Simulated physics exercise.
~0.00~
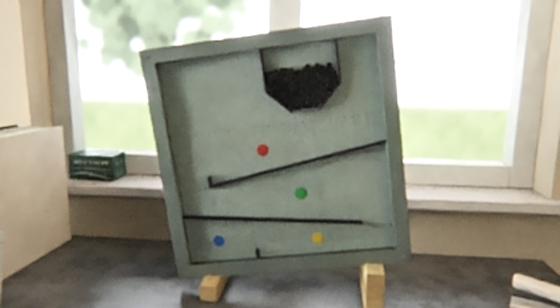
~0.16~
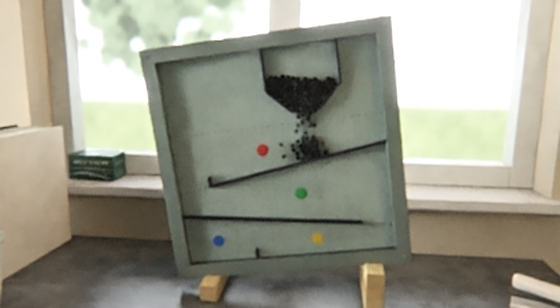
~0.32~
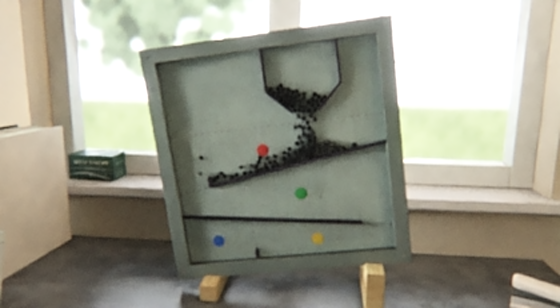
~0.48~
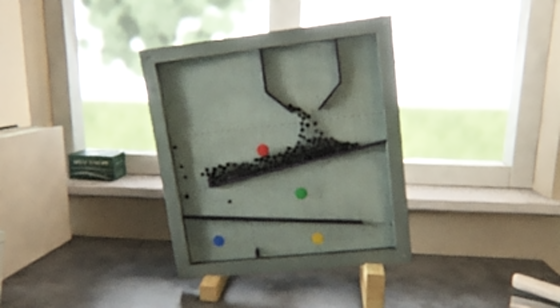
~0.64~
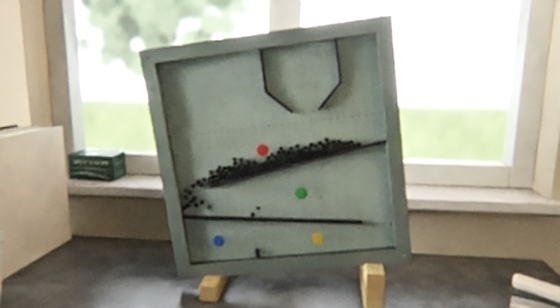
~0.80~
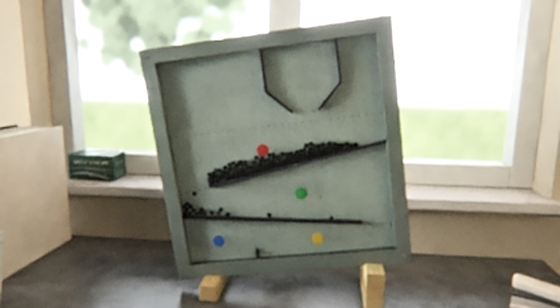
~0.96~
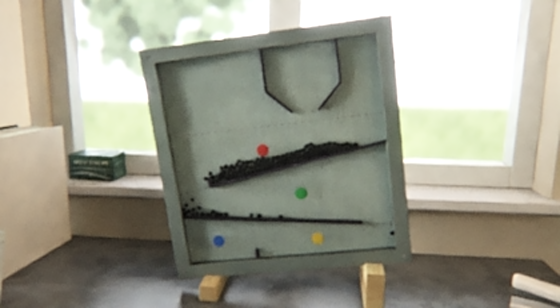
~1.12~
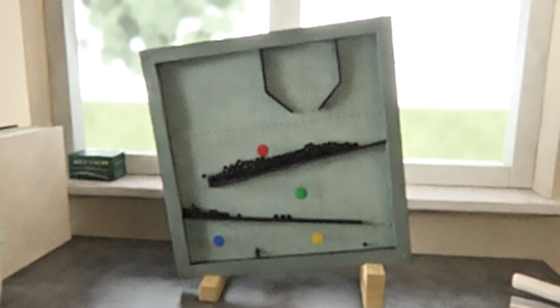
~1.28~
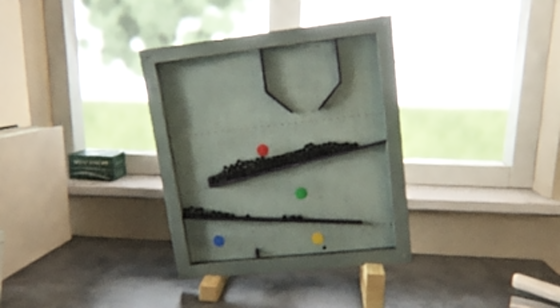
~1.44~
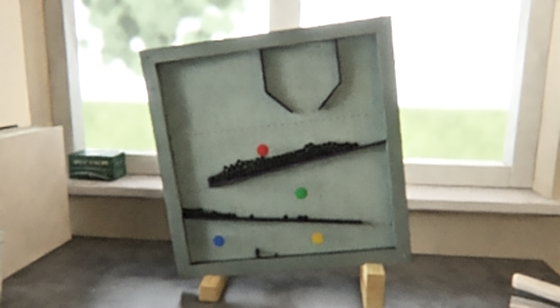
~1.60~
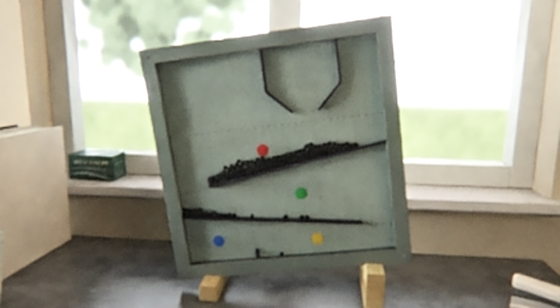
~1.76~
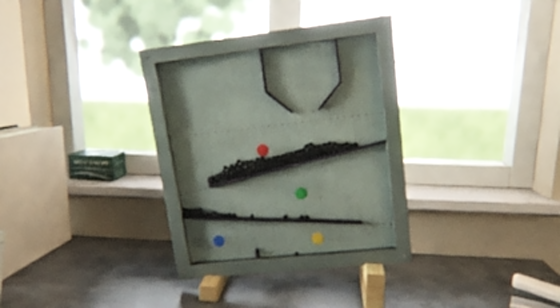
Black beads pour from a hopper onto sloping ledges, and most settle beside the red sticker.
